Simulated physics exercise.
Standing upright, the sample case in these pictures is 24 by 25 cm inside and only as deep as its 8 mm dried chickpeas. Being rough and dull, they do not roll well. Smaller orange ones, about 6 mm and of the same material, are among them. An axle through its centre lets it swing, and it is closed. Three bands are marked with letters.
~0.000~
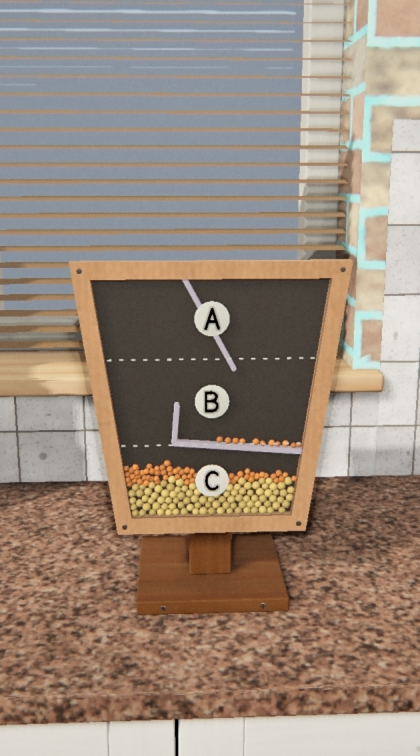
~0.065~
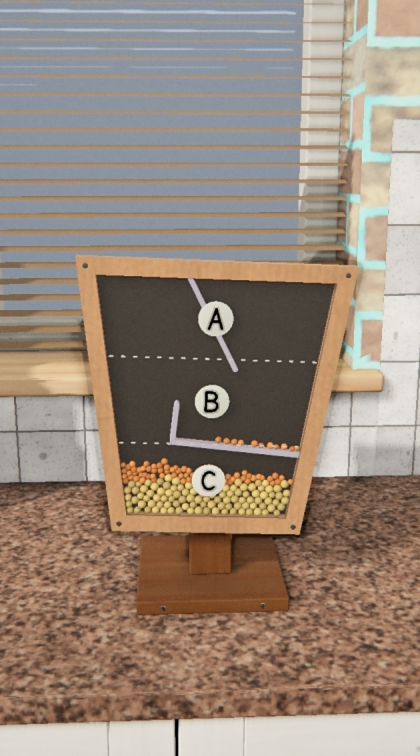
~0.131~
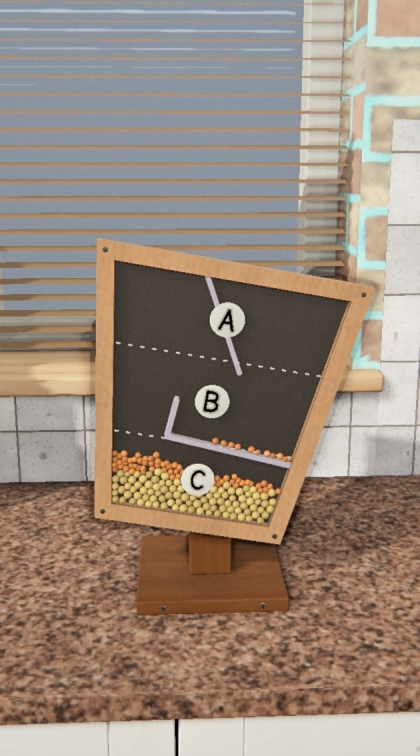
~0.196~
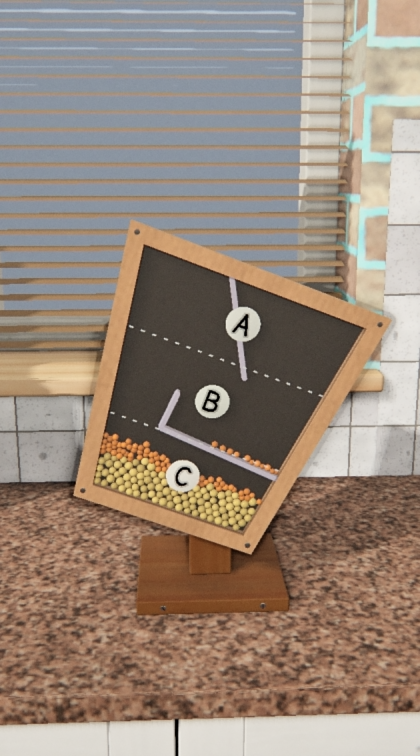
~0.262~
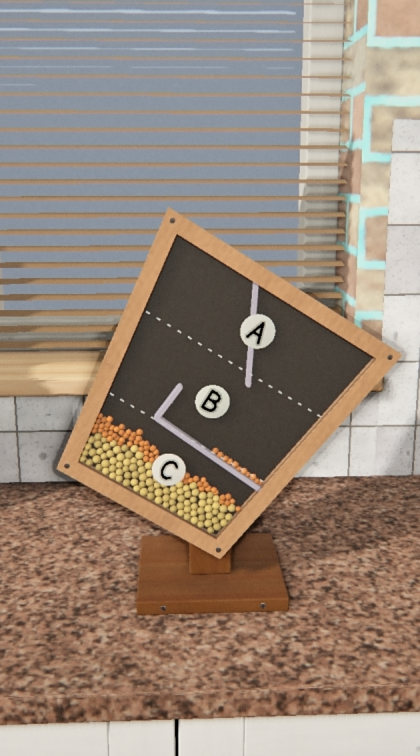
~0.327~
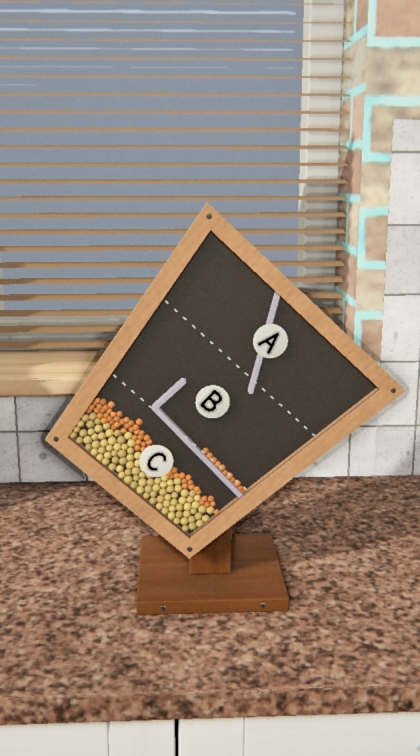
On a speckled brown kitchen counter, before a window with wooden blinds, white tiles and a brick strip, a fixed camera looks straight on. A wood-framed dark case on a stand, marked A, B and C from top to bottom, holds yellow and smaller orange balls low inside, with pale inner walls. The case turns clockwise, slightly then steeply, while the balls stay heaped around C, their surface slanting down rightward.
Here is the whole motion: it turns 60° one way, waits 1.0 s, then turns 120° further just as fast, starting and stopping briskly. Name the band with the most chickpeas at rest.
The one marked C.
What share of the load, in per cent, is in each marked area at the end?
Band A holds 40, band B holds 0 and band C holds 60.
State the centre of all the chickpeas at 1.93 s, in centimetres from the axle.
Roughly 9 cm to the left and 2 cm up.
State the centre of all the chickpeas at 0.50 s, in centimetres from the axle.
Position estimate: Left 8 cm, below 5 cm.
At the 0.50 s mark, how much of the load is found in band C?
100 percent.
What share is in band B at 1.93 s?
I'd put it around 5 in a hundred.
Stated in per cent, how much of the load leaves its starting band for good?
My reckoning puts it near 40 percent.
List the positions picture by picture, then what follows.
In the first frame, level; about 180 chickpeas; chickpeas' middle (207, 486); highest (220, 440); A (212, 319), B (212, 402), C (212, 481).
In the second frame, turned 3° clockwise; chickpeas' middle (203, 486); highest (219, 440).
In the third frame, turned 10° clockwise; chickpeas' middle (192, 485); highest (216, 441); wall ends (239, 372), (177, 399).
In the fourth frame, turned 21° clockwise; chickpeas' middle (176, 480); highest (106, 435).
In the fifth frame, turned 32° clockwise; chickpeas' middle (161, 473); highest (100, 416).
In the sixth frame, turned 43° clockwise; chickpeas' middle (149, 463); highest (98, 401); A (271, 341), B (213, 402), C (156, 461).
By 0.50 s, it stands 60° clockwise; the chickpeas' middle is 8 cm left of and 5 cm below the centre; C 100 %.
By 1.93 s, it stands 120° clockwise; the chickpeas' middle is 9 cm left of and 2 cm above the centre; B 5 %, C 95 %.
By 2.36 s, it stands 180° clockwise; the chickpeas' middle is 2 cm left of and 6 cm above the centre; A 10 %, B 5 %, C 85 %.
Settled by 3.7 s, it stands 180° clockwise; A 40 %, B 0 %, C 60 %.
